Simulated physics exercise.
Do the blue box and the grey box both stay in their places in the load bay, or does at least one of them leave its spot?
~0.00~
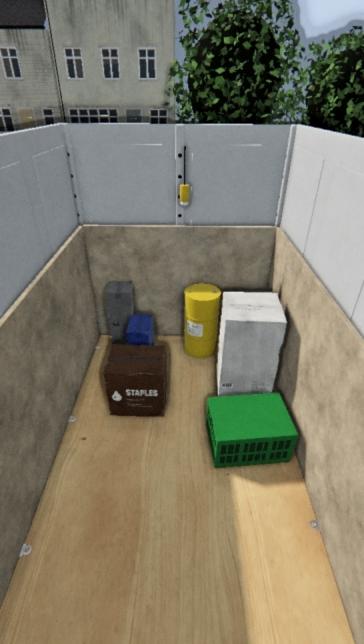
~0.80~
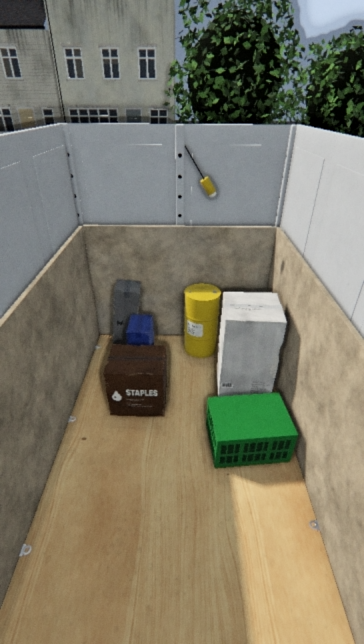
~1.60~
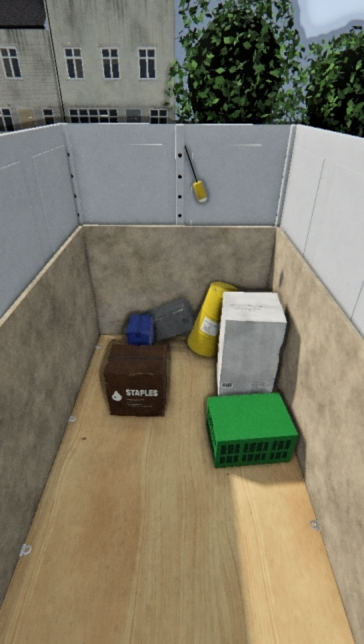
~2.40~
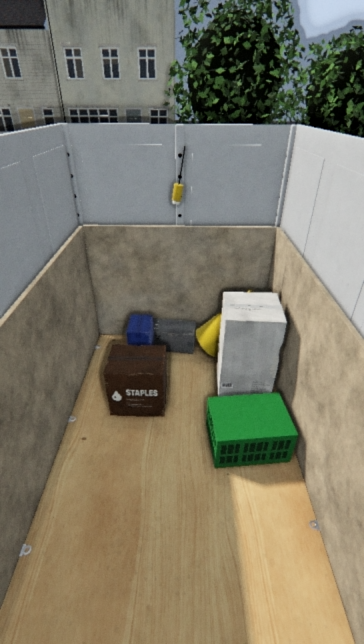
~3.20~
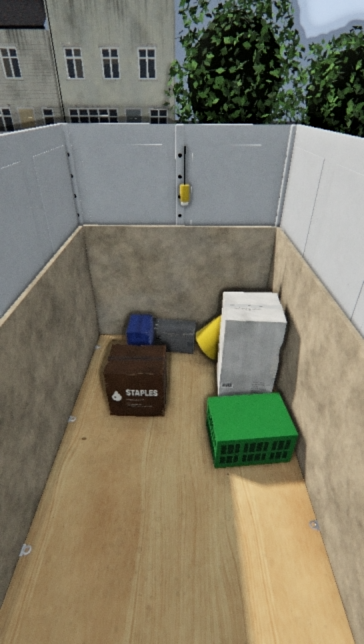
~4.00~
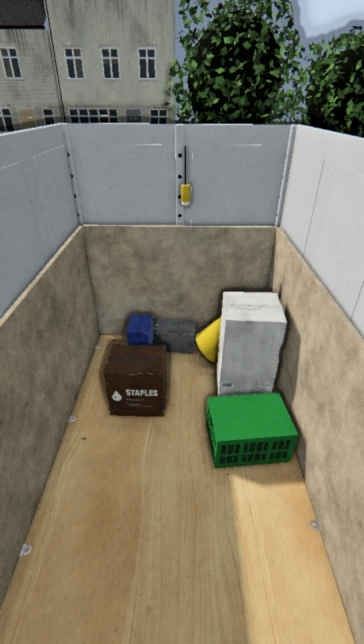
The blue box stays put, but the grey box leaves its spot, toppling to the right and ending on its side.
